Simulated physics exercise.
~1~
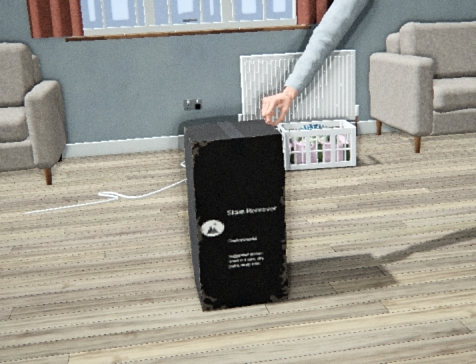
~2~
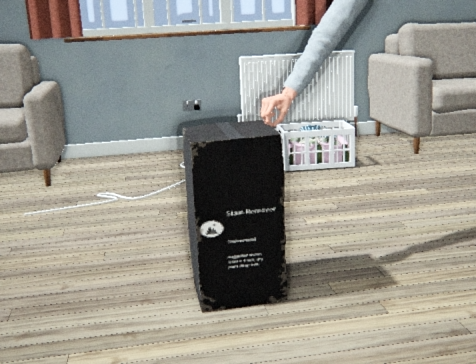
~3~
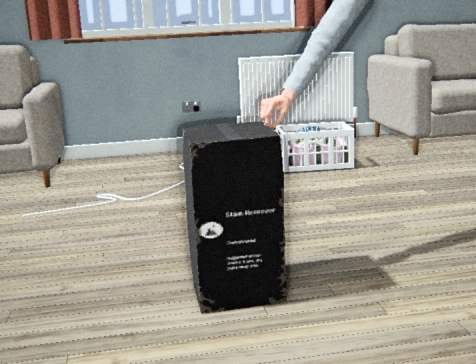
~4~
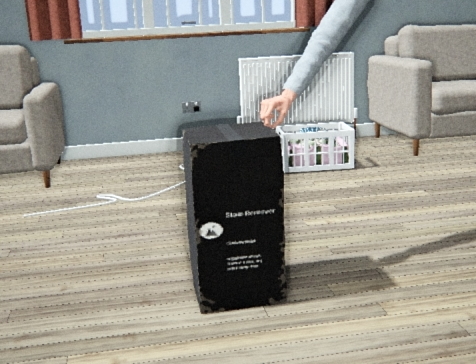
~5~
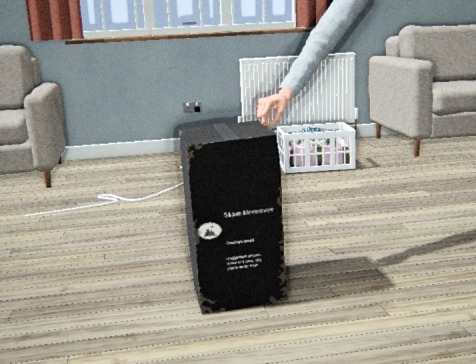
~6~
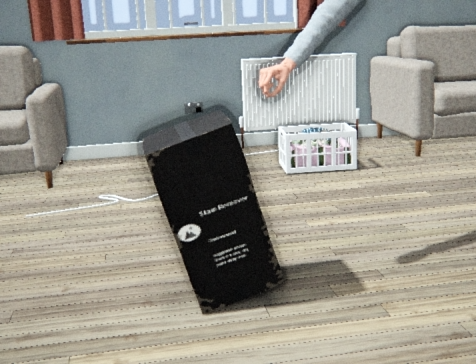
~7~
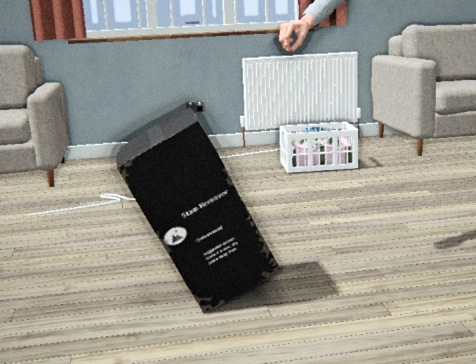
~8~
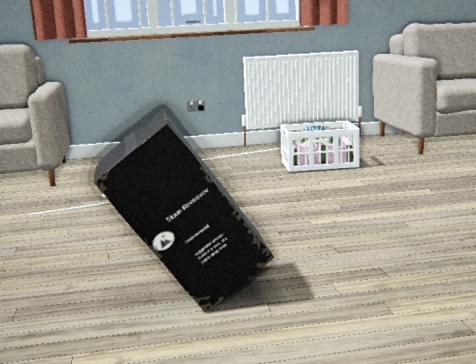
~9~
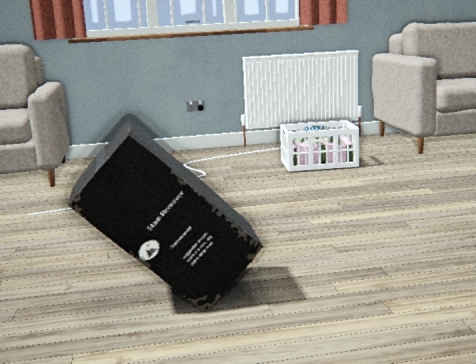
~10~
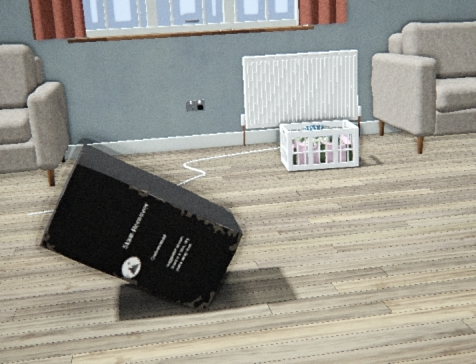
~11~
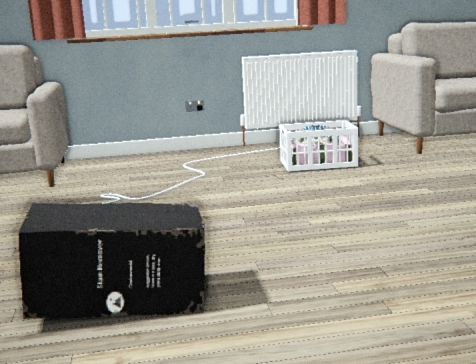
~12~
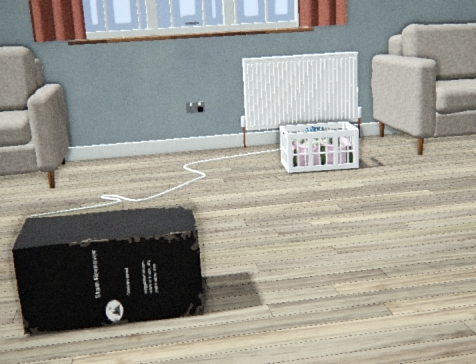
A tall black box with worn edges and small white lettering stands upright on a pale wooden floor in a living room, seen from slightly above by a gently swaying camera. Behind it are a blue-grey wall, a white radiator, a white crate and a window with reddish curtains, with grey armchairs at either side. A hand reaches in from above and rests at the box's top right edge. It gives a push, then lets go and withdraws as the box leans left. The box keeps tipping further over and finally lies on its side at the lower left.
